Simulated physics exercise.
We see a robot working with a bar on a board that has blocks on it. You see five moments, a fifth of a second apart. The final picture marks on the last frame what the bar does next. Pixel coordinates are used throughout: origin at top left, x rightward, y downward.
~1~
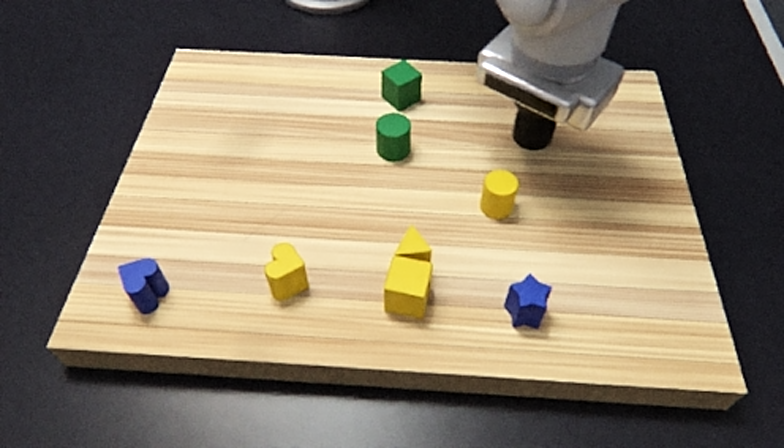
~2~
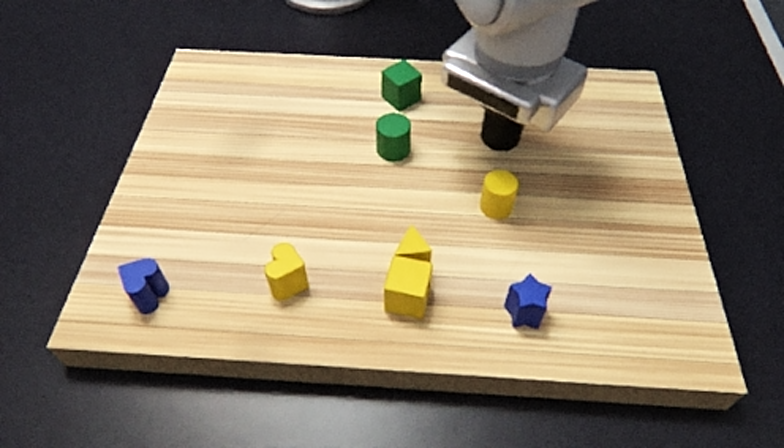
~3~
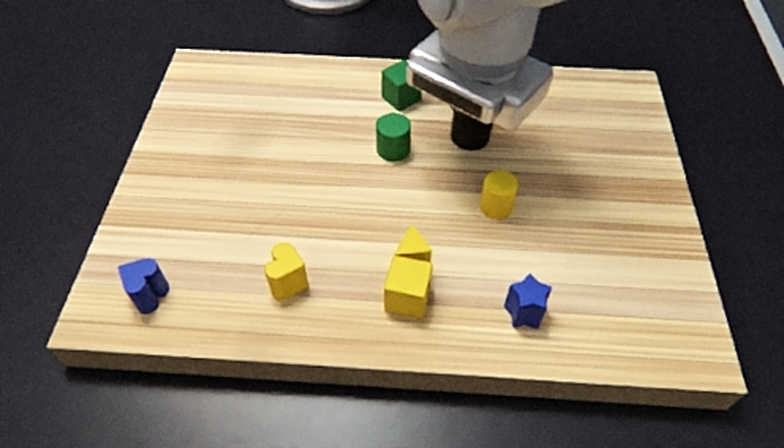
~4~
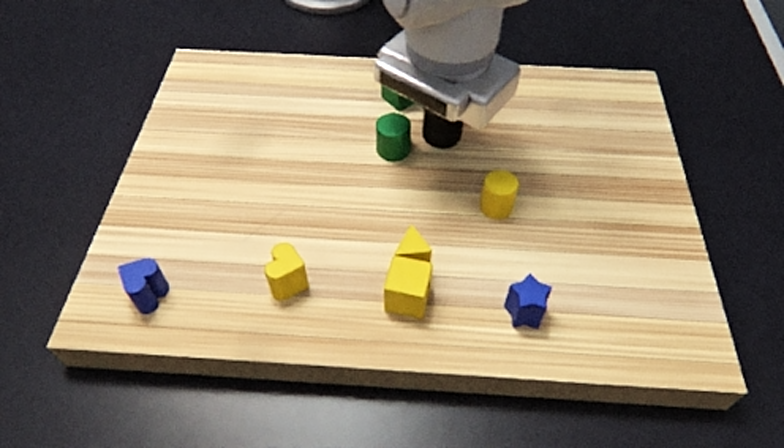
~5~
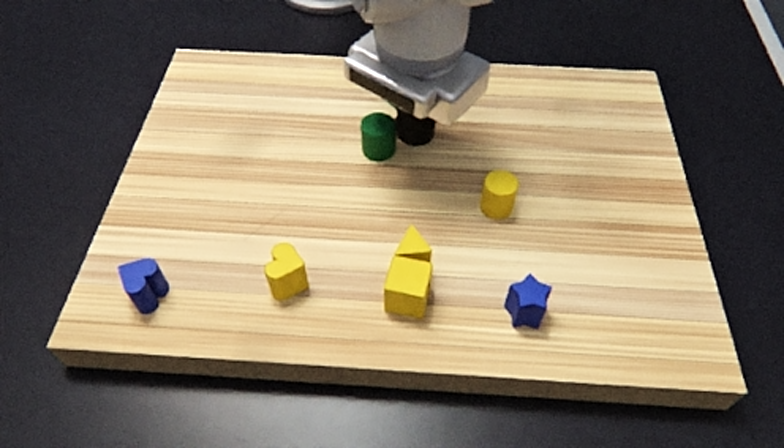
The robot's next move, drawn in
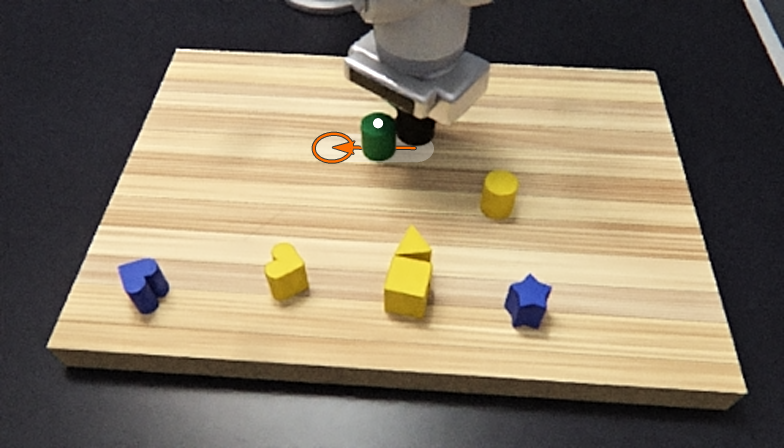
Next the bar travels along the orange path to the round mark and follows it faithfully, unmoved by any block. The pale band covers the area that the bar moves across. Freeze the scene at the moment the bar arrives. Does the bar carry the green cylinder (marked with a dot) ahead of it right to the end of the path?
Yes - that is the case.
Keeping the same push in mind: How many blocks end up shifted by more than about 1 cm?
Number moved: 1.
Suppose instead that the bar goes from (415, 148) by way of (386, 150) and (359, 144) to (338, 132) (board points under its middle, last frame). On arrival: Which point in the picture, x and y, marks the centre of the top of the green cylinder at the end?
The point I'd pick in the picture is (301, 119).
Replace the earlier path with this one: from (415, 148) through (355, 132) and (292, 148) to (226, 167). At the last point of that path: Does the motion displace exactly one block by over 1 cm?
Yes, I think so.
The drawn path runs from (415, 148) directly to (333, 147); the dot is on the green cylinder.
On the path given first. Halfway along, bar (372, 133); green cylinder (334, 124).
At the end, bar (331, 133); green cylinder (292, 125); green square piece not moved.
